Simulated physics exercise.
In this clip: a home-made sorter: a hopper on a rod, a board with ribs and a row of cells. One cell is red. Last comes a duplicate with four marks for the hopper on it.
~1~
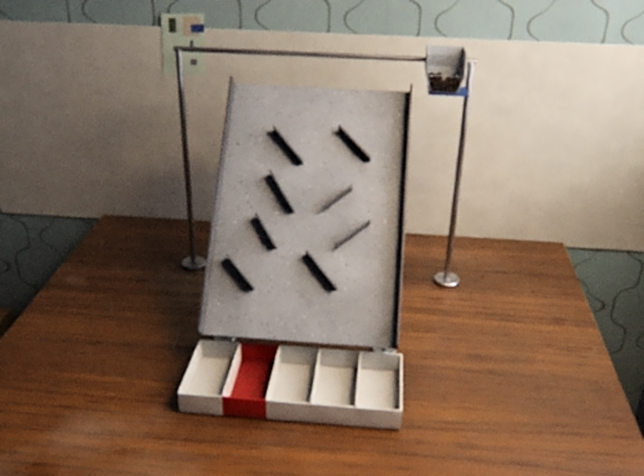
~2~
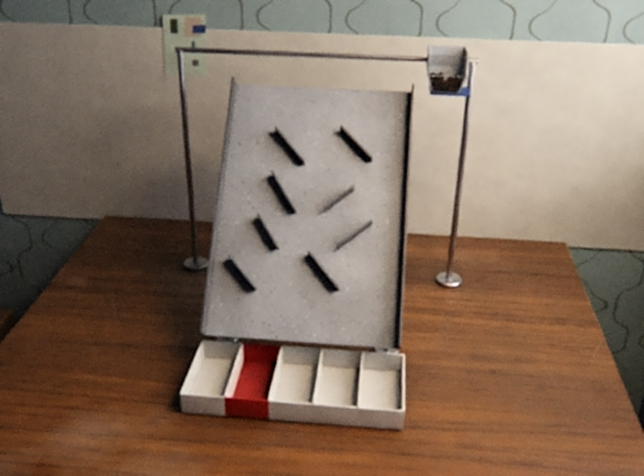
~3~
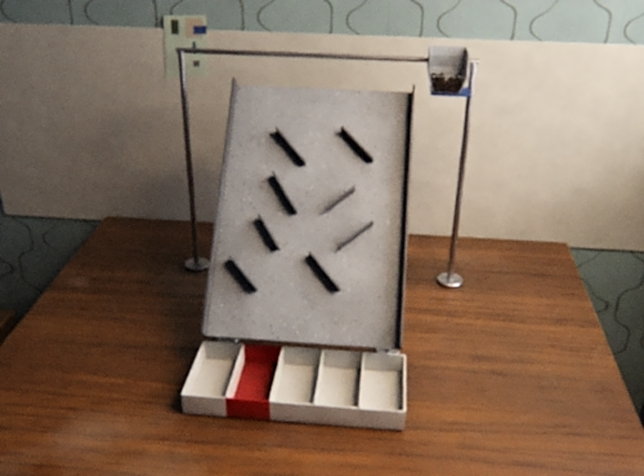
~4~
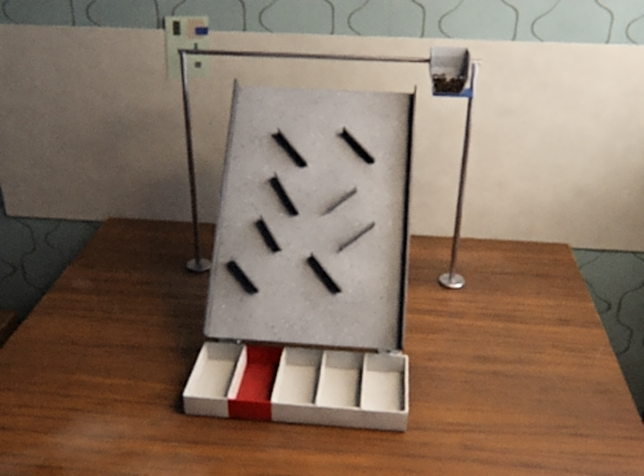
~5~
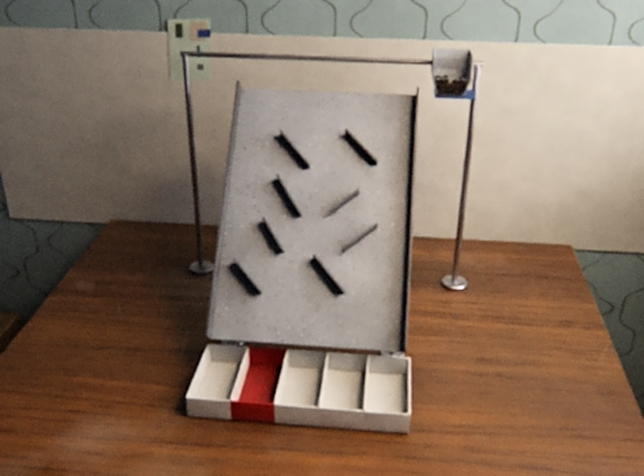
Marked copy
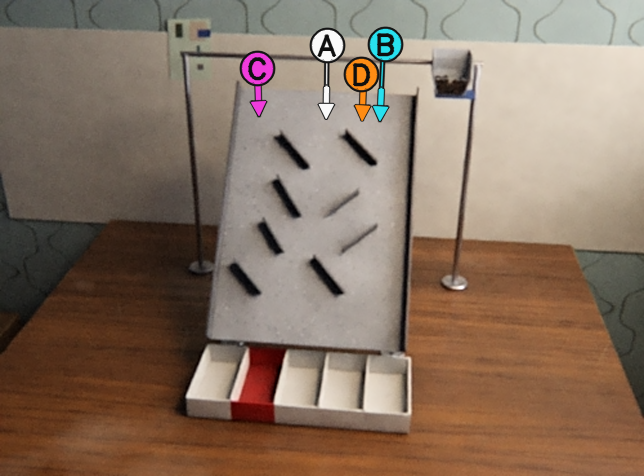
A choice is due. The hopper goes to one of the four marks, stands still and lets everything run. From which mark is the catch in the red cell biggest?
Best: A.
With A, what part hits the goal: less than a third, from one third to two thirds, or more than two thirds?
From one third to two thirds.
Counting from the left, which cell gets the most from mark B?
It is the fifth one.
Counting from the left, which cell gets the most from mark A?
The second from the left.
On the marked copy, mark A meets the board at (326, 113); mark B meets the board at (380, 115); mark C meets the board at (258, 110); mark D meets the board at (362, 114).
With A, roughly half in the red cell, roughly half in other cells.
With B, not one piece in the red cell, almost all in other cells, about a tenth outside the box.
With C, about a tenth in the red cell, almost all in other cells, just a few outside the box.
With D, about a tenth in the red cell, the larger part in other cells, about a tenth outside the box.
